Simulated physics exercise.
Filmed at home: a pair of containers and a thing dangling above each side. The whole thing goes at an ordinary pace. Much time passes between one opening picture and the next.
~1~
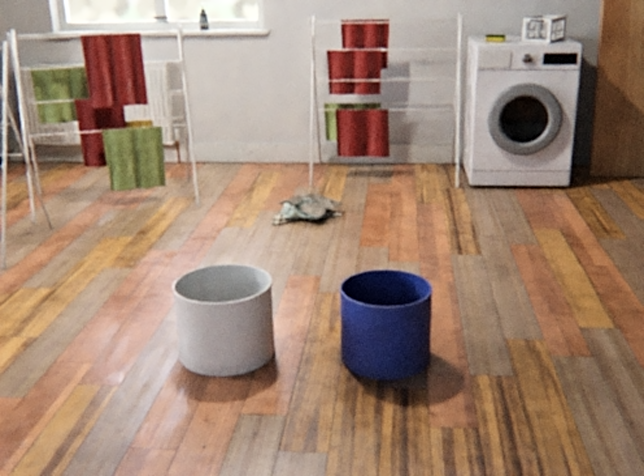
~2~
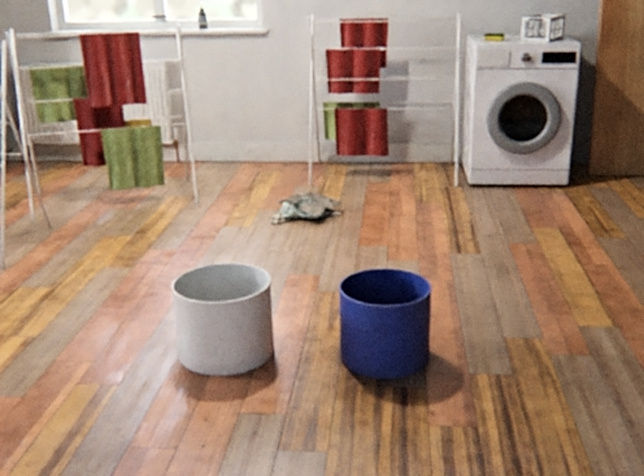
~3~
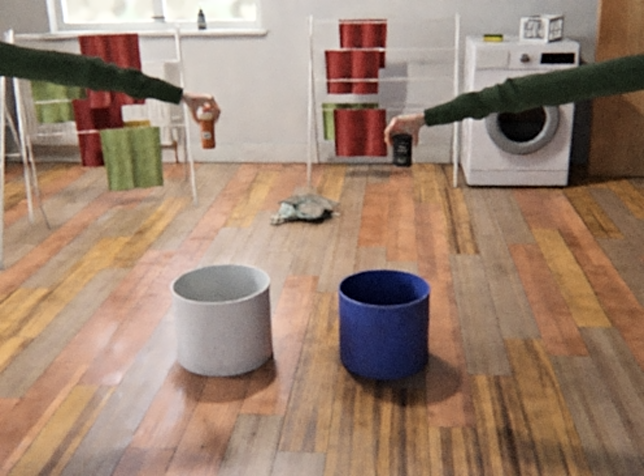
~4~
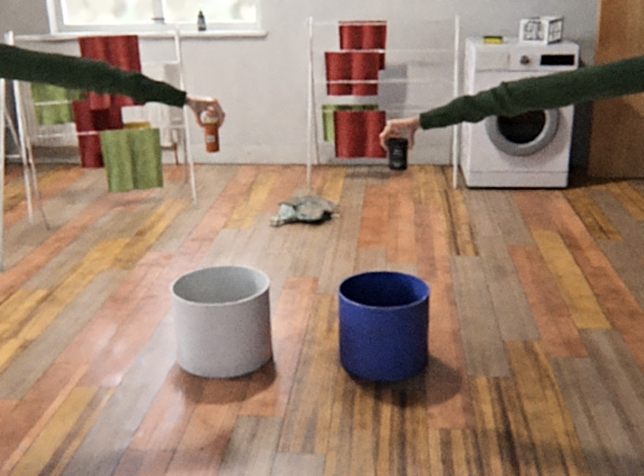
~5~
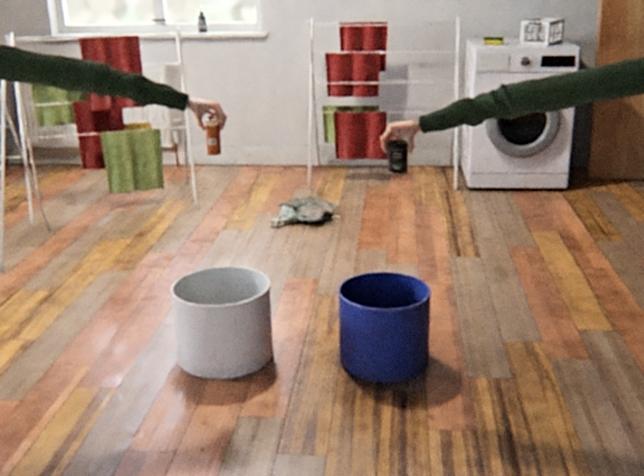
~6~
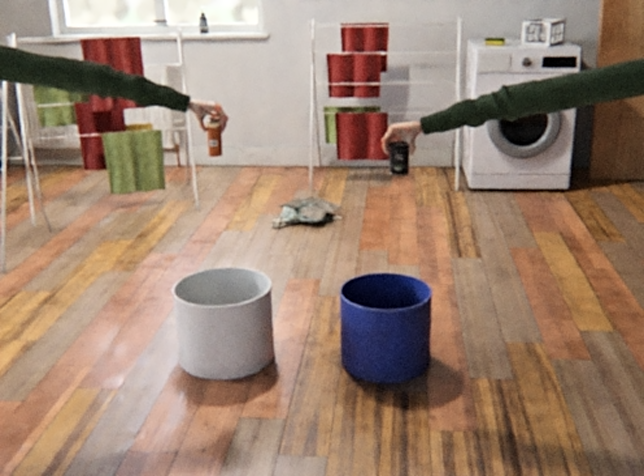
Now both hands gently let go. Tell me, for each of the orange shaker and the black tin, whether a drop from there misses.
The orange shaker makes it in; the black tin makes it in.
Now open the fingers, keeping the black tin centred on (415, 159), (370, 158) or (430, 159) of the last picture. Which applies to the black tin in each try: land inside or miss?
In, In, In.
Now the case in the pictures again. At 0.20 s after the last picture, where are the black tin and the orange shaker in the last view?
(399, 196) and (217, 176).
Then, 0.20 s later than the last frame, orange shaker dropping near (217, 176); black tin dropping near (399, 196).
Then, 0.34 s later than the last frame, orange shaker dropping near (223, 264); black tin dropping near (397, 285).
When it is over, the orange shaker drops into the container, near (229, 339); the black tin drops into the container, near (396, 346).
